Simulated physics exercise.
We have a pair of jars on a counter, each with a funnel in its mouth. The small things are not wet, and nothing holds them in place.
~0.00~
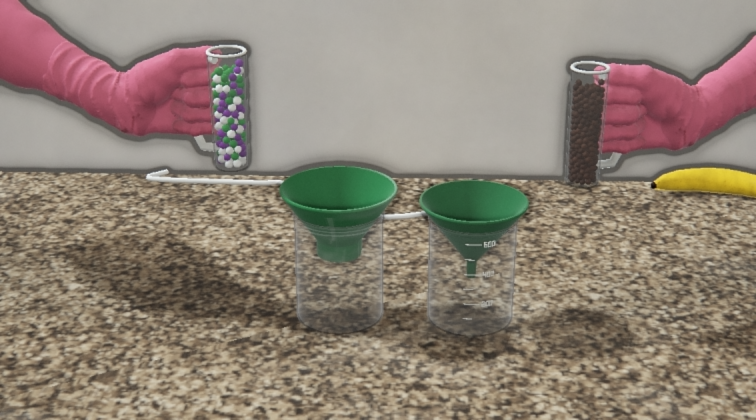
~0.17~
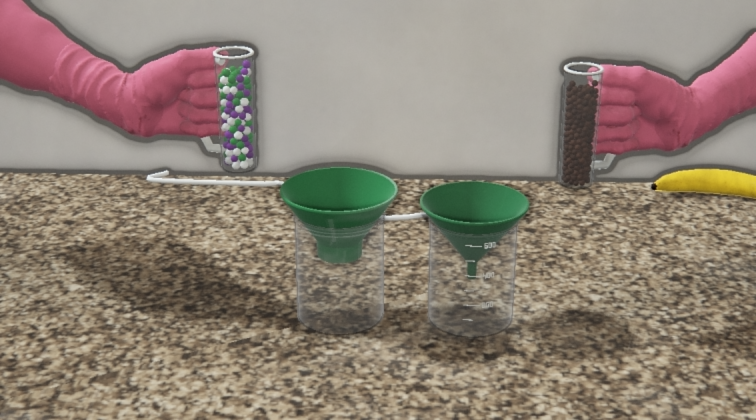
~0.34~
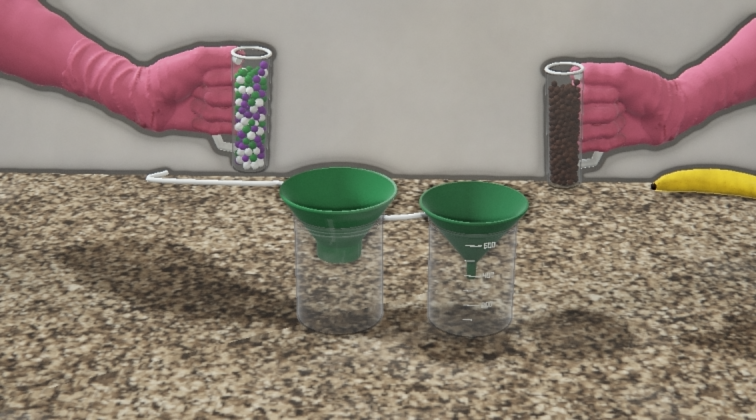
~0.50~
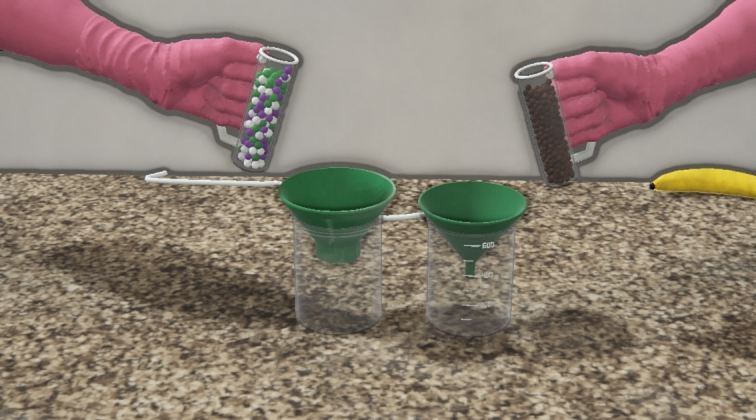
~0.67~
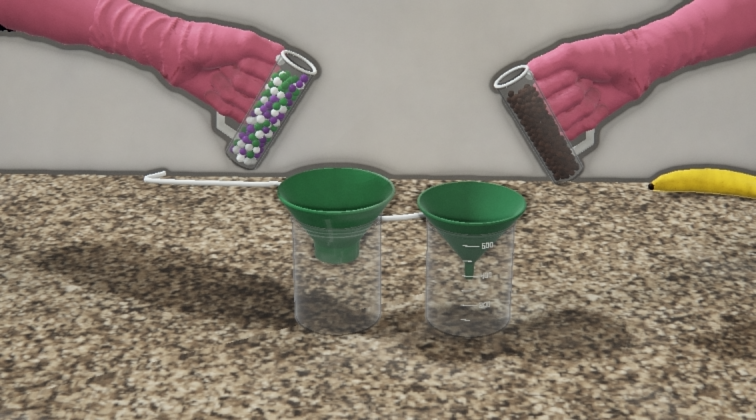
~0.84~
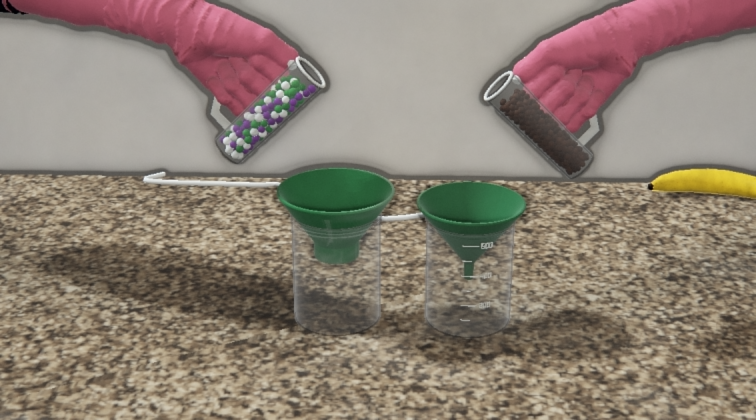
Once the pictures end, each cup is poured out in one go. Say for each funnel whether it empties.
Outcome: Left: Unobstructed; right: Obstructed.
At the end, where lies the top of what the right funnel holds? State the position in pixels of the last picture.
I'd put it somewhere near (446, 218).
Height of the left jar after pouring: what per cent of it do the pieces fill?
I'd put it near 15 per cent.
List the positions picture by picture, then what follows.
Left funnel near (339, 196), outlet at (339, 253), about 5 pieces wide; left cup near (229, 110), holding round plastic beads; right funnel near (474, 209), outlet at (471, 277), narrower than one piece; right cup near (586, 126), holding allspice berries, in the first frame.
Left cup near (236, 111), upright; right cup near (580, 127), upright, in the second frame.
Left cup near (251, 111), tipped 3°; right cup near (564, 127), tipped 3°, in the third frame.
Left cup near (264, 111), tipped 17°; right cup near (548, 126), tipped 17°, in the fourth frame.
Left cup near (269, 112), tipped 31°; right cup near (540, 127), tipped 31°, in the fifth frame.
Left funnel near (336, 198), outlet at (337, 255); left cup near (269, 112), tipped 46°; right funnel near (471, 211), outlet at (469, 278); right cup near (540, 127), tipped 46°, in the sixth frame.
After 1.13 s, left, the whole lot still in the cup; right, the whole lot still in the cup.
After 1.45 s, left, all but a few still in the cup, only a few in or over the funnel; right, the whole lot still in the cup.
After 1.82 s, left, near a third still in the cup, near a third in or over the funnel, near a quarter down in the jar; right, near half still in the cup, near half in or over the funnel.
In the end (2.8 s), left, the whole lot down in the jar; right, the whole lot stuck in the funnel, none at all down in the jar.
